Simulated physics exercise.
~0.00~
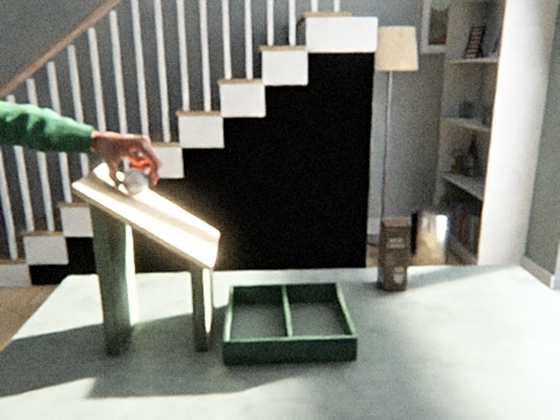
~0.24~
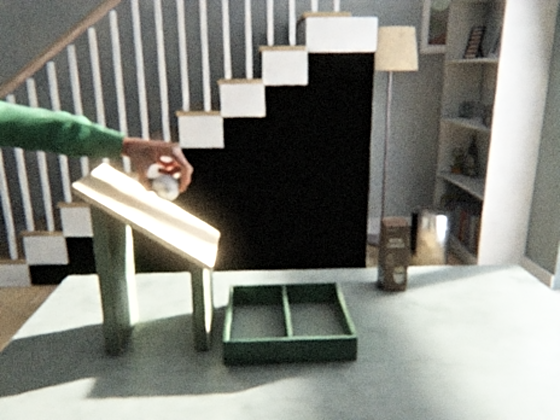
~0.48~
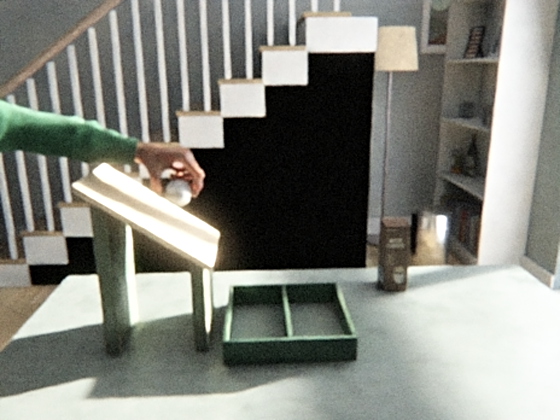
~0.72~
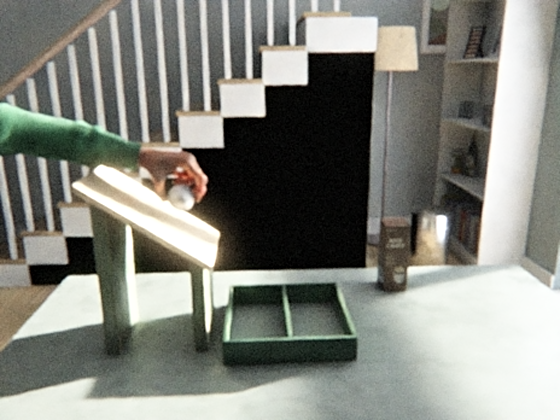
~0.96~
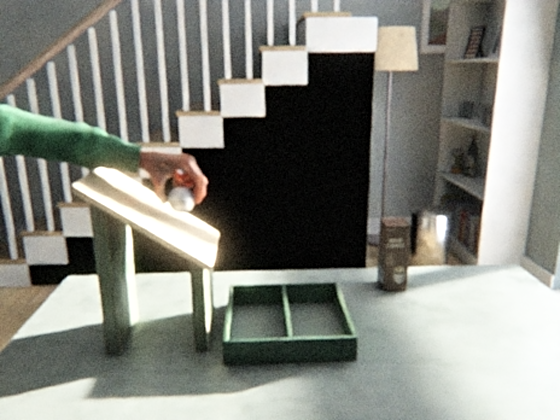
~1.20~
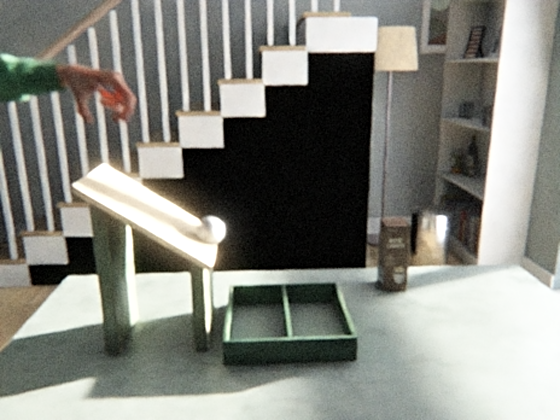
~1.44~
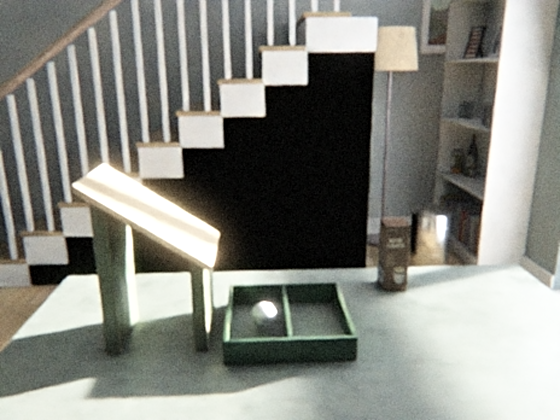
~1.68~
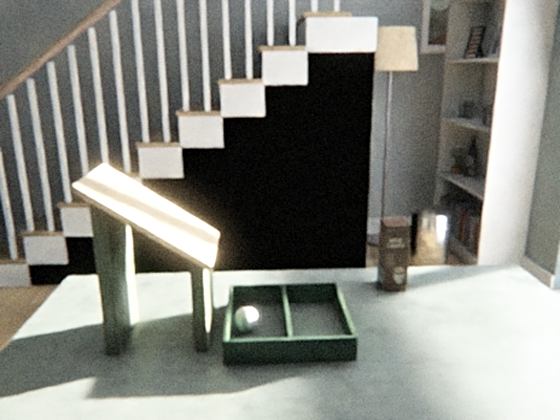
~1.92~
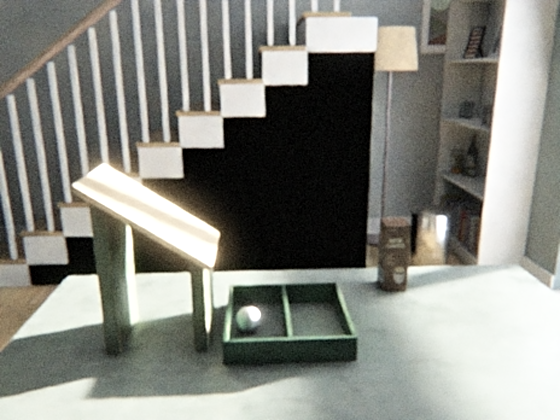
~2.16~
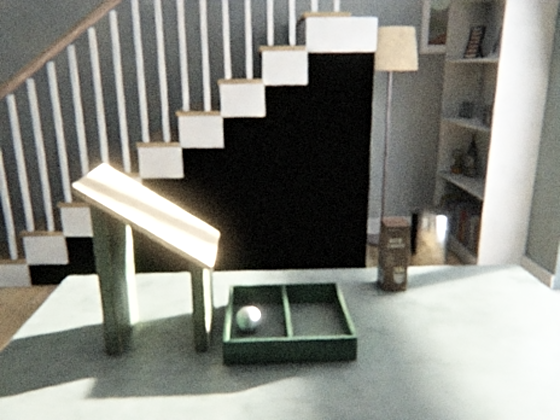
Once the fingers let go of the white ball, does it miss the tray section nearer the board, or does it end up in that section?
It ends up in the section nearer the board, where it comes to rest.
